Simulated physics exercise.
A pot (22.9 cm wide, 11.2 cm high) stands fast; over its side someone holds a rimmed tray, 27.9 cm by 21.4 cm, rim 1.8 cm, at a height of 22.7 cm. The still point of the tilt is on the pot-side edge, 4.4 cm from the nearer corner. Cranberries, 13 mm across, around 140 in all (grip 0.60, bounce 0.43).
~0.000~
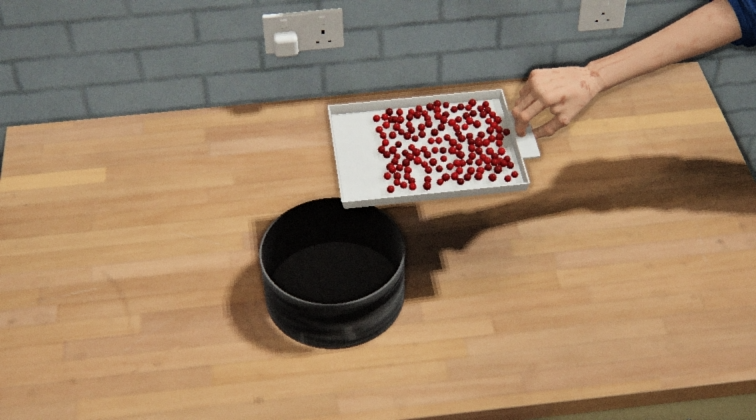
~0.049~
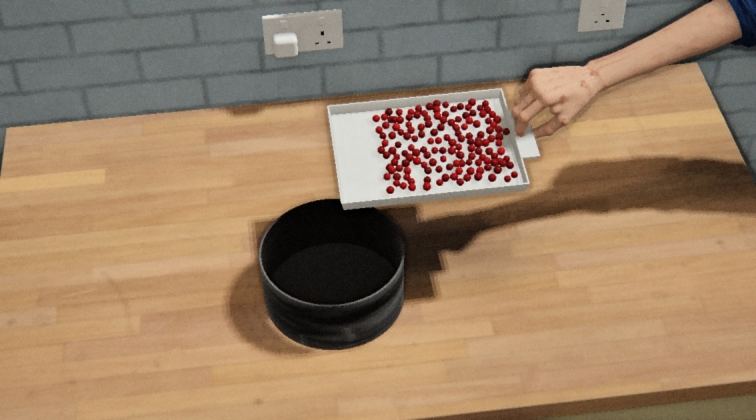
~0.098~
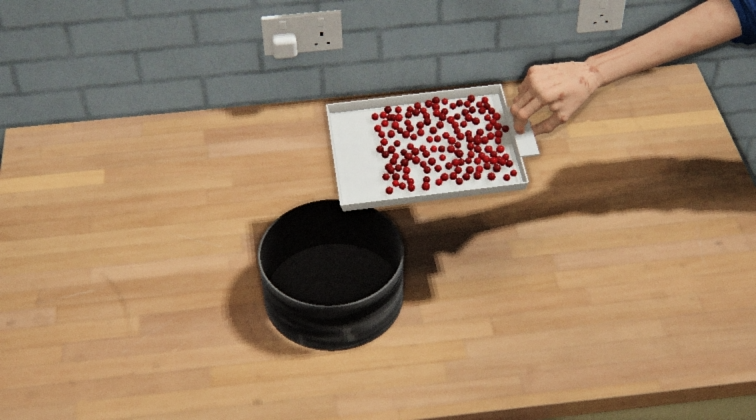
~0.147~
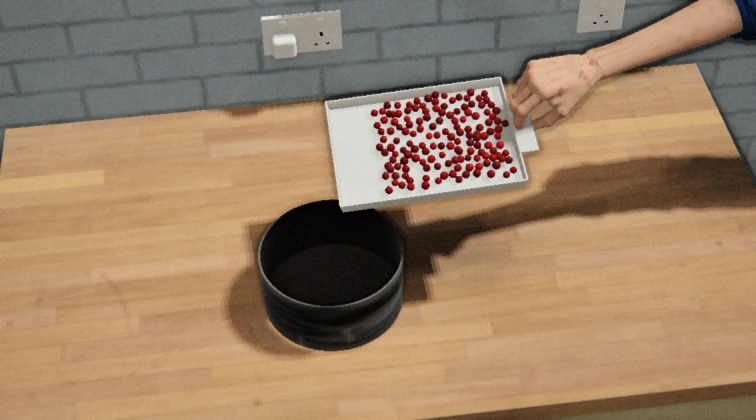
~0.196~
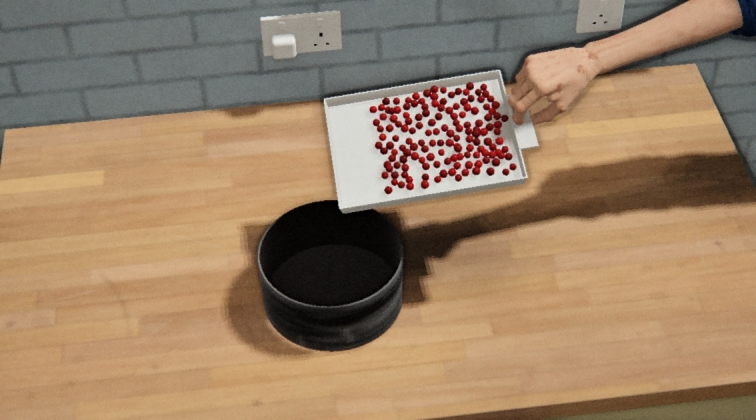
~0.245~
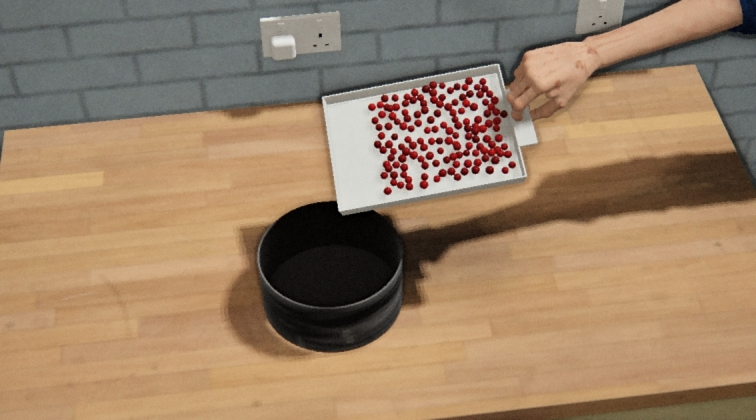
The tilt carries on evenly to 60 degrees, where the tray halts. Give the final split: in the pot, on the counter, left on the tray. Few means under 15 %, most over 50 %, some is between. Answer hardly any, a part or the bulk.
In the pot: Hardly any; on the counter: Hardly any; left on the tray: The bulk.
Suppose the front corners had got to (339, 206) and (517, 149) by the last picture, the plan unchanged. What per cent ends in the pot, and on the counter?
Pot 30, counter 5.
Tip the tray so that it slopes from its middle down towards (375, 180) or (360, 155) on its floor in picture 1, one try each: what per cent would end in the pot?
About 20 and 5 per cent.
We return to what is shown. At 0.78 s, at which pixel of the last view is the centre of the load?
Near (394, 170).
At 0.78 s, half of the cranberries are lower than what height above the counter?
Roughly 28 cm.
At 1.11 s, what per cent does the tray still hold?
Some 95 per cent of the load.
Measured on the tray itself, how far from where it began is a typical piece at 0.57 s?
About 7 cm.
After 0.57 s, tilt 36 degrees; the tray holds 100 %, the pot 0 %.
Then, at 0.78 s, tilt 51 degrees; the tray holds 100 %, the pot 0 %.
After 1.11 s, tilt 60 degrees; the tray holds 95 %, the pot 5 %.
By 1.8 s all is still; pot 10 %, counter 0 %, tray 90 %.
